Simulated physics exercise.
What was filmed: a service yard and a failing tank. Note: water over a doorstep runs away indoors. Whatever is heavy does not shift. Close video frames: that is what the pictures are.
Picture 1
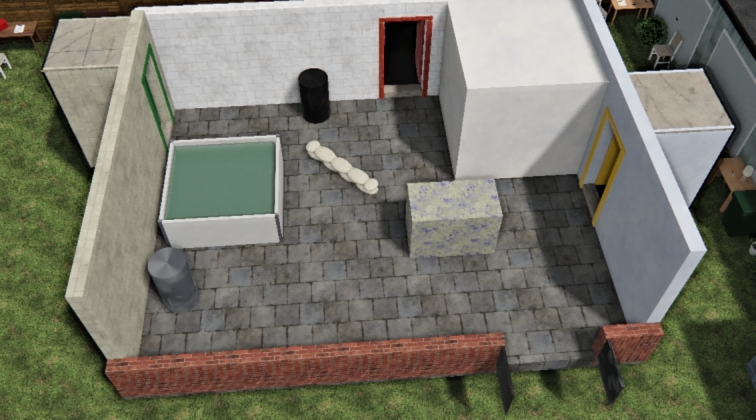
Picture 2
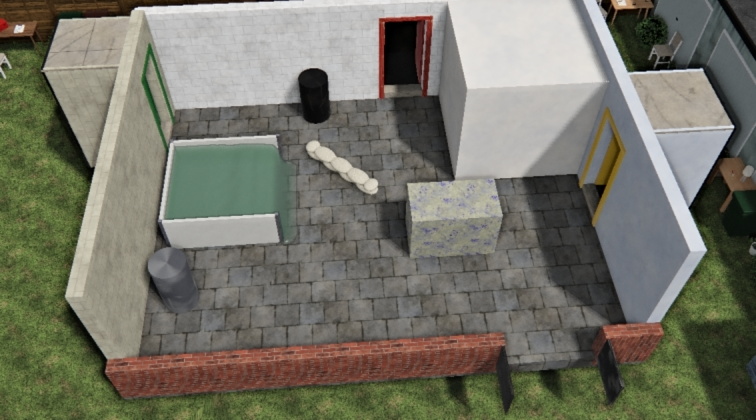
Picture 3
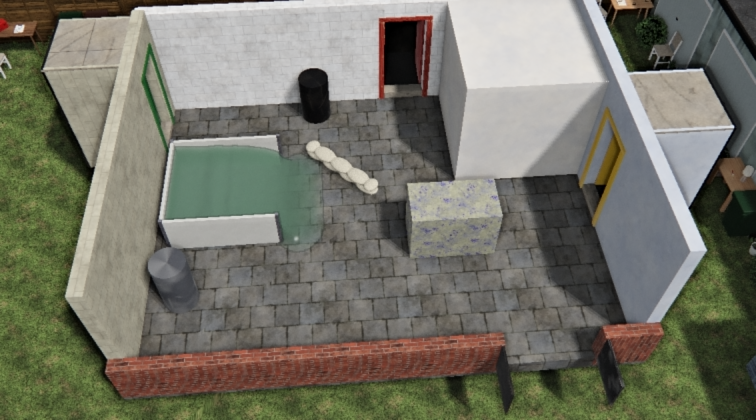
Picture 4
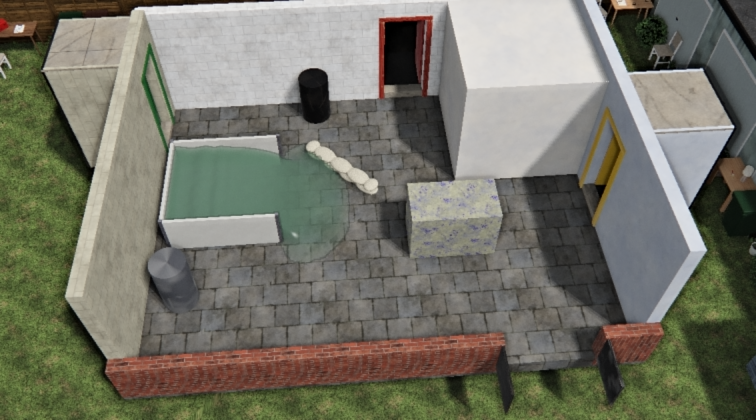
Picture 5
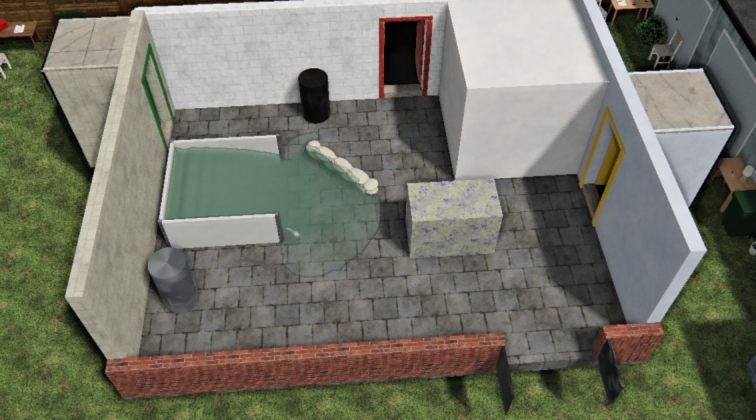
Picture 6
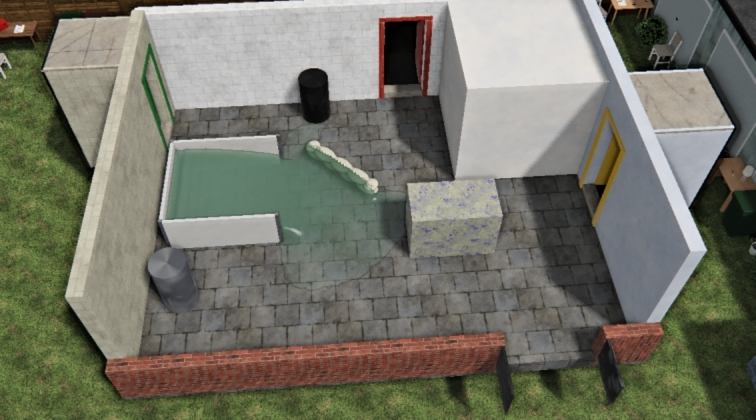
In a walled yard, a white-sided tank of green water sat still, then its right side opened and water poured out, spreading rightward across the grey paving, past the pale sandbags and to the speckled block.
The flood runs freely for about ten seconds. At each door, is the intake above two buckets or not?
The yellow door goes over the limit, the green door keeps to the limit, the red door keeps to the limit.
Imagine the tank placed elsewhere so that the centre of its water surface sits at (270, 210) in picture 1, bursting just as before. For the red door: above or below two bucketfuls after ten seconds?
Result - red door crosses the threshold.
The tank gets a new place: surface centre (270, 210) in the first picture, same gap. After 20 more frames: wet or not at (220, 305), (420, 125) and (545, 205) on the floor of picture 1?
Bone-dry, soaked, soaked.
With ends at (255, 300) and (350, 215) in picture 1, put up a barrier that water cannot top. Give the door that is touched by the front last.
Last: The one in green.
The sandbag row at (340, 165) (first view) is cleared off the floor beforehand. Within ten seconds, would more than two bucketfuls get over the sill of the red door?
Simply put, red door clears the line.
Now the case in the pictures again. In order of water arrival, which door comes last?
It's the green one.
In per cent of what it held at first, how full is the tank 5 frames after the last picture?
50 percent or so.
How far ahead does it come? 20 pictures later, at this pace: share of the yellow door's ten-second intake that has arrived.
About 60 %.
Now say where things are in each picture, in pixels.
In the first picture, the tank at (223, 179) is whole and still.
In the second picture, water pours out at (279, 193) and has run to (290, 240).
In the third picture, water pours out at (279, 194) and has run to (305, 247).
In the fourth picture, the front is at (321, 254), out from the gap at (279, 195).
In the fifth picture, the front is at (374, 228), out from the gap at (279, 195).
In the sixth picture, the front is at a hidden place, out from the gap at (279, 195).
A moment on, water covers 30 % of the floor; the yellow door not reached, the green door not reached, the red door not reached.
Next, water covers 50 % of the floor; the yellow door under two buckets in, the green door not reached, the red door not reached.
Then, water covers 65 % of the floor; the yellow door over two buckets in, the green door wet at the sill, nothing in, the red door wet at the sill, nothing in.
Later, water covers 90 % of the floor; the yellow door far over two buckets in, the green door wet at the sill, nothing in, the red door wet at the sill, nothing in.
In the end, water covers 95 % of the floor; the yellow door far over two buckets in, the green door wet at the sill, nothing in, the red door wet at the sill, nothing in.
